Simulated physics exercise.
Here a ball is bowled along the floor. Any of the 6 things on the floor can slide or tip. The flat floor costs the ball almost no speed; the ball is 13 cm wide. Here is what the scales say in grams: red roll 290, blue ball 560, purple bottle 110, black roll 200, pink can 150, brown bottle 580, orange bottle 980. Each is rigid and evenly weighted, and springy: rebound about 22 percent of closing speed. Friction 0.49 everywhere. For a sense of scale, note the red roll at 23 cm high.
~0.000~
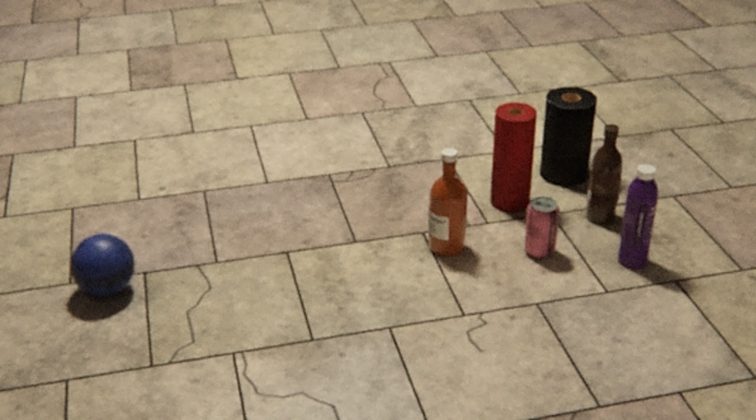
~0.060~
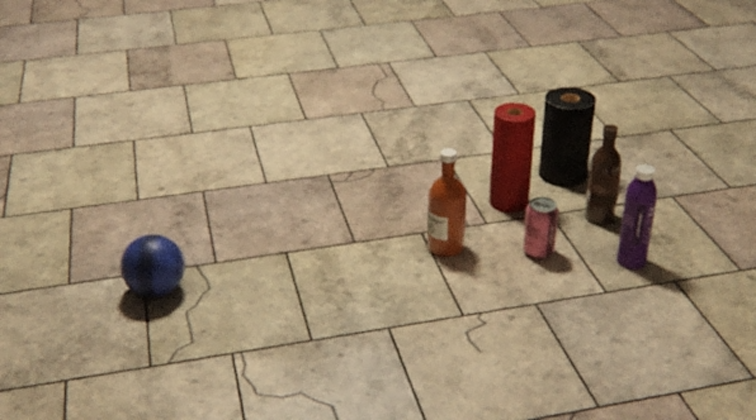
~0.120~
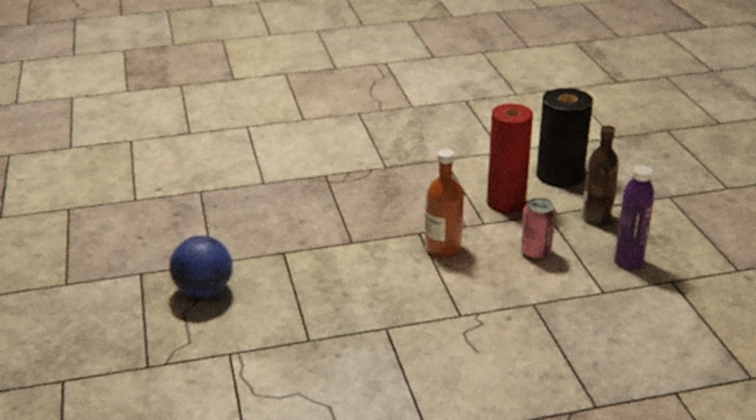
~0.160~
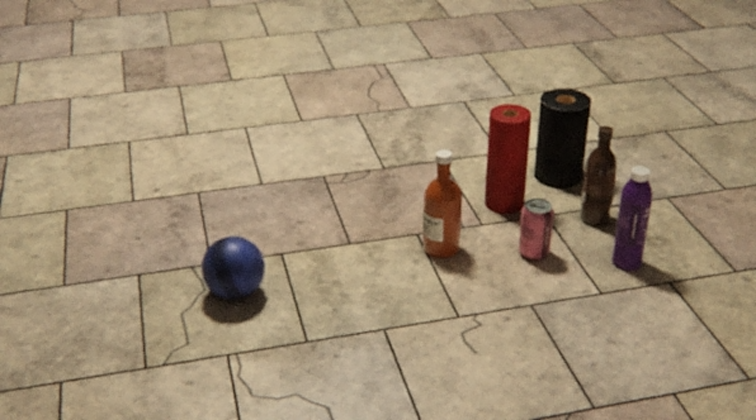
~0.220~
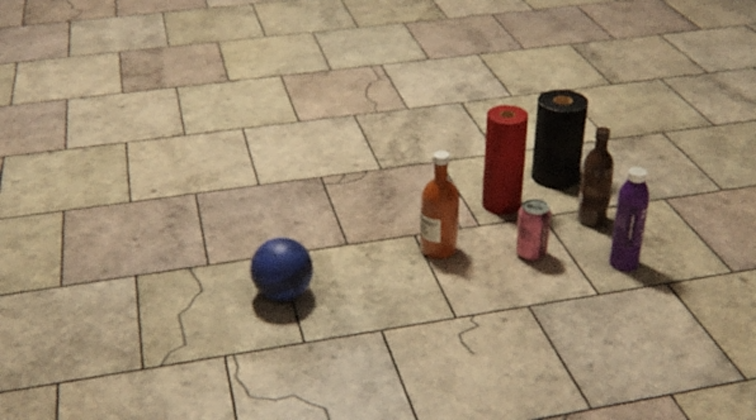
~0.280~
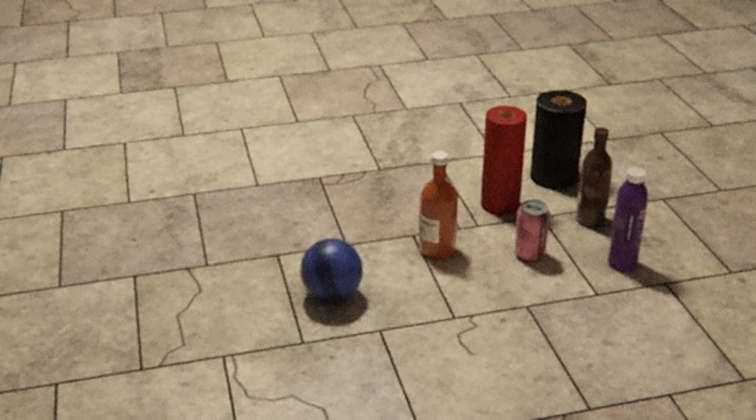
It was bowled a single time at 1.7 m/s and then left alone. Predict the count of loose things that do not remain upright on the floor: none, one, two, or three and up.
The count is none.
Around 0.48 s, ball 82 cm along; blue ball near (503, 271).
Around 0.68 s, ball 115 cm along; blue ball near (675, 272).
Around 0.98 s, ball 165 cm along.
Around 1.18 s, ball 198 cm along.
Finally (1.3 s), all 6 still in place (within 8 cm). Final places as that camera would see them, red roll near (503, 161), purple bottle near (629, 219).
